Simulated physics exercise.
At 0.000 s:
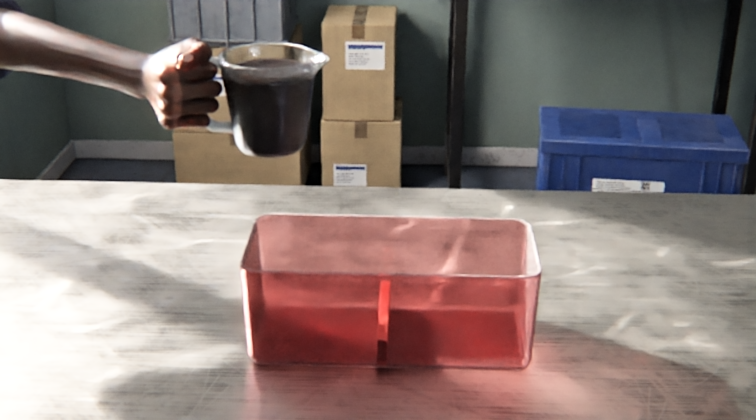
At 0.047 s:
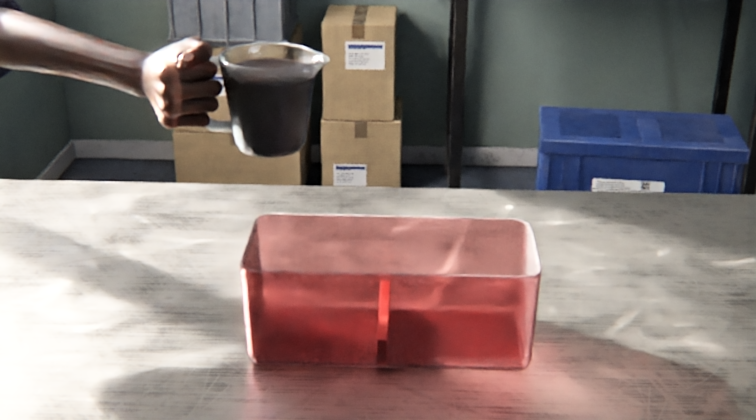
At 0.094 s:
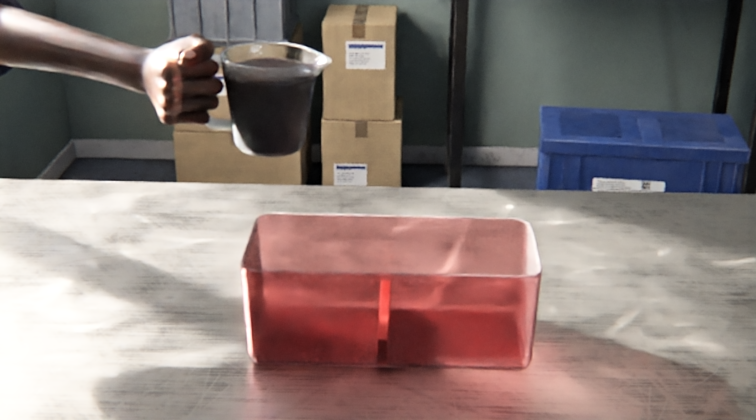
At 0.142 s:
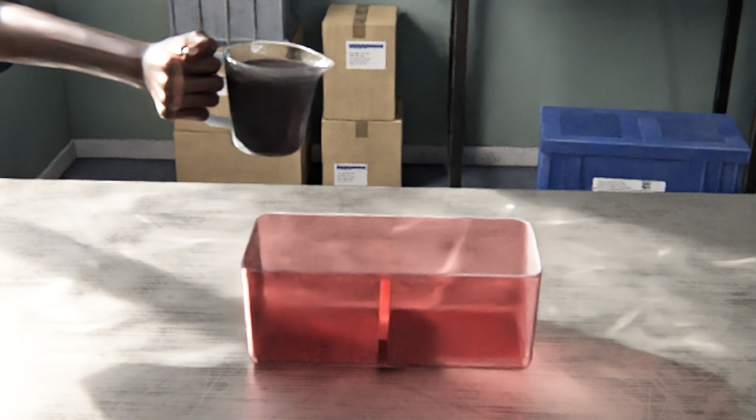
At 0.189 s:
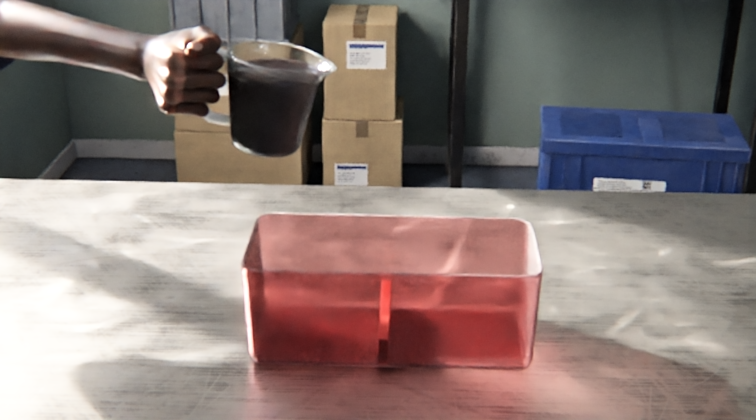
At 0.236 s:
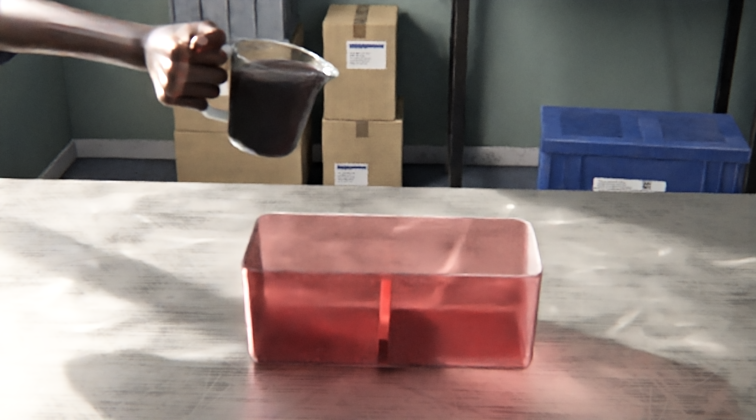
A dark-skinned hand reaches in from the left, holding a clear flared jug of dark liquid above a grey tabletop in a storeroom, seen from the front and slightly above. Below sits a long translucent red basin with a low dividing wall, with cardboard boxes and a blue crate behind. The hand smoothly tilts the jug a little rightwards, while the camera stays still.
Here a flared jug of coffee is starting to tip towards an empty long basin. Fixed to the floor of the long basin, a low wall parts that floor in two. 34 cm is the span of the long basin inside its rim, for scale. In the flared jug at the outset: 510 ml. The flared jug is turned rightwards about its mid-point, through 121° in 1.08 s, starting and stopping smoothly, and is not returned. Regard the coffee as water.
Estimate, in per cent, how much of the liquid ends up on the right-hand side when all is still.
62 %.
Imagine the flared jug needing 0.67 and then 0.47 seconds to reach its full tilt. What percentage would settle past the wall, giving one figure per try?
Respectively about 40 and 35 percent.
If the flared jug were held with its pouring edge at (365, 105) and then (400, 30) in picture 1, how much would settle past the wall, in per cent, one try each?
Respectively 85 and 85 %.
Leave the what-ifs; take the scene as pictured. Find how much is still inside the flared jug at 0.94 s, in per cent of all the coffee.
Roughly 5 per cent.
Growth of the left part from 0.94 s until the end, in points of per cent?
Change: Approx. 14 %.
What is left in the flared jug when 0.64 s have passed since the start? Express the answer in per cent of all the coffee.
Close to 62 percent of the liquid remains at that time.
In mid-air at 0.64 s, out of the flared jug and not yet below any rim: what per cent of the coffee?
Close to 28 per cent, I'd say.
After 0.64 s the tilt is 78° and 62 per cent is still to pour, 0 is left of the wall and 10 right of it.
After 0.94 s the tilt is 116° and 5 per cent is still to pour, 23 is left of the wall and 58 right of it.
After 1.24 s the tilt is 121° and 0 per cent is still to pour, 37 is left of the wall and 62 right of it.
After 1.58 s the tilt is 121° and 0 per cent is still to pour, 37 is left of the wall and 62 right of it.
In the end 37 per cent lies left of the wall, 62 right of it and 1 outside.
